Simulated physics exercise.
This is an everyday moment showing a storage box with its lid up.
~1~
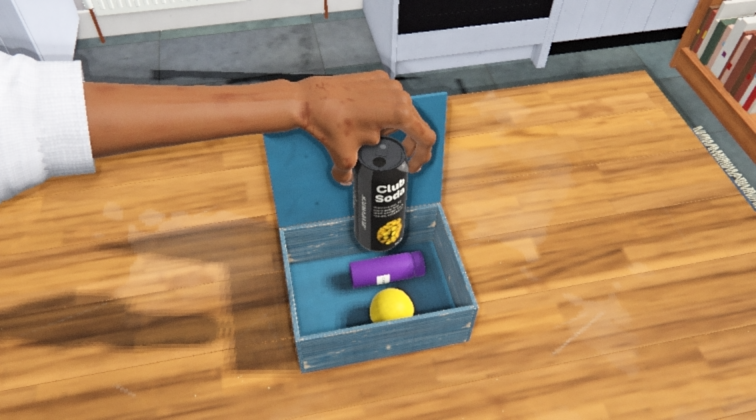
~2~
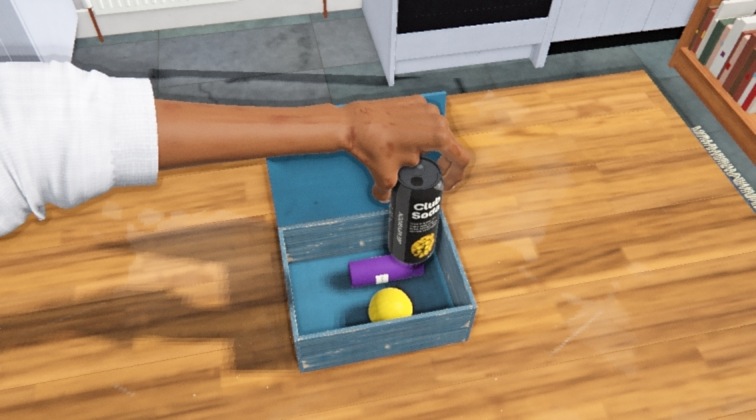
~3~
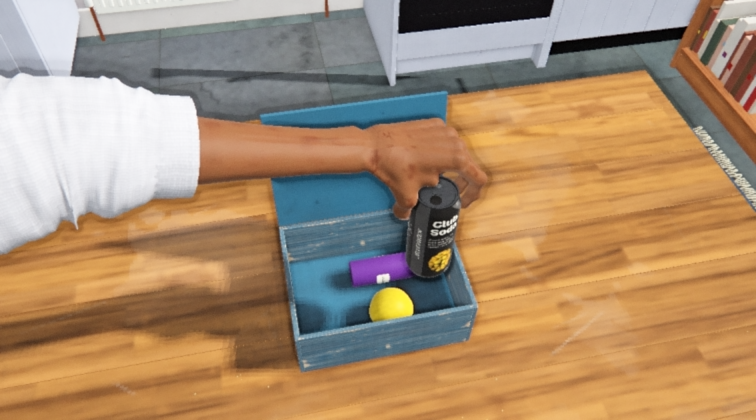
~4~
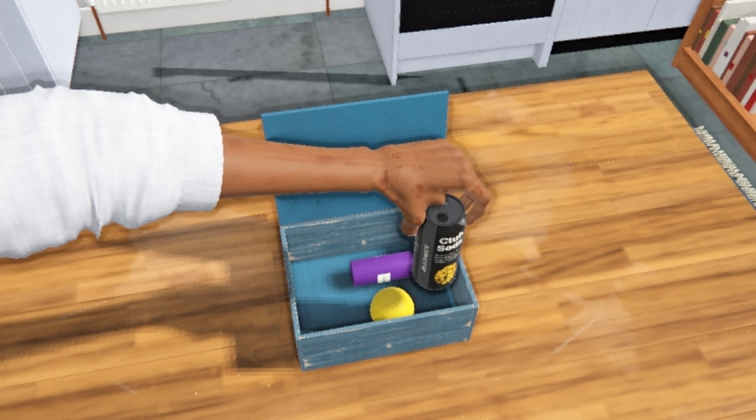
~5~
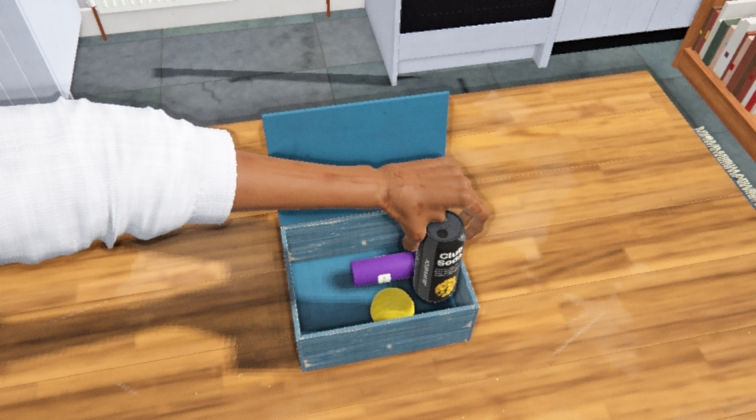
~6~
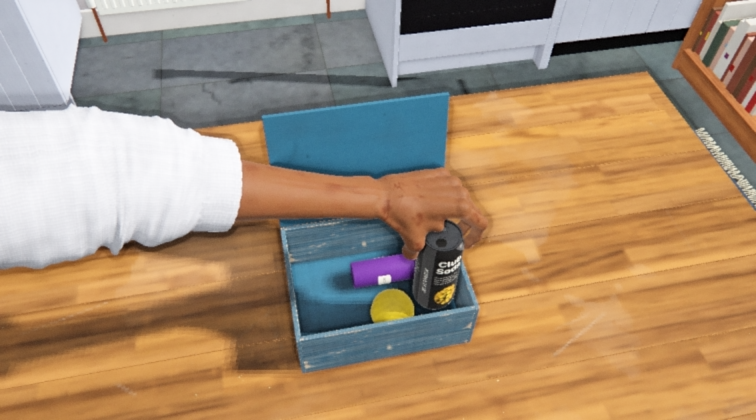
A hand moves a black can rightward and lowers it into the open blue box.
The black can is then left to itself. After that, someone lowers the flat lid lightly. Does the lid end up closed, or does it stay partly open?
The lid is out of place.
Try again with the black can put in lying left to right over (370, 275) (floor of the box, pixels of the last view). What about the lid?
Lid: Closed.
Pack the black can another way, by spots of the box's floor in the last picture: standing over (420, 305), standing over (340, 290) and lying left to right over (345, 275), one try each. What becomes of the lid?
First try: It gets propped open; second try: It comes fully down; third try: It comes fully down.
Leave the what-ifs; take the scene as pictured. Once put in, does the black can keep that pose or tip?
It stays as placed.
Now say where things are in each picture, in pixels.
In the first picture, still above its spot; black can (380, 198); purple shaker (387, 269).
In the second picture, still above its spot; black can (415, 214); purple shaker (386, 269).
In the third picture, still above its spot; black can (432, 230); purple shaker (387, 268).
In the fourth picture, still above its spot; black can (438, 245); purple shaker (388, 268).
In the fifth picture, still above its spot; black can (439, 259); purple shaker (388, 268).
In the sixth picture, put in, still held; black can (437, 267); purple shaker (388, 269).
Then, 0.50 s after the last picture, black can slid about its own width near (442, 295).
Then, 1.40 s after the last picture, lid 74° above the rim; black can slid about its own width near (441, 295); yellow lemon rolled a little.
Then, 1.80 s after the last picture, lid 33° above the rim; black can slid about its own width near (441, 295); yellow lemon rolled a little.
At rest, lid 24° above the rim; moved from the start, black can; the other 2 in place. Seen from the same camera at the end, black can near (441, 295).
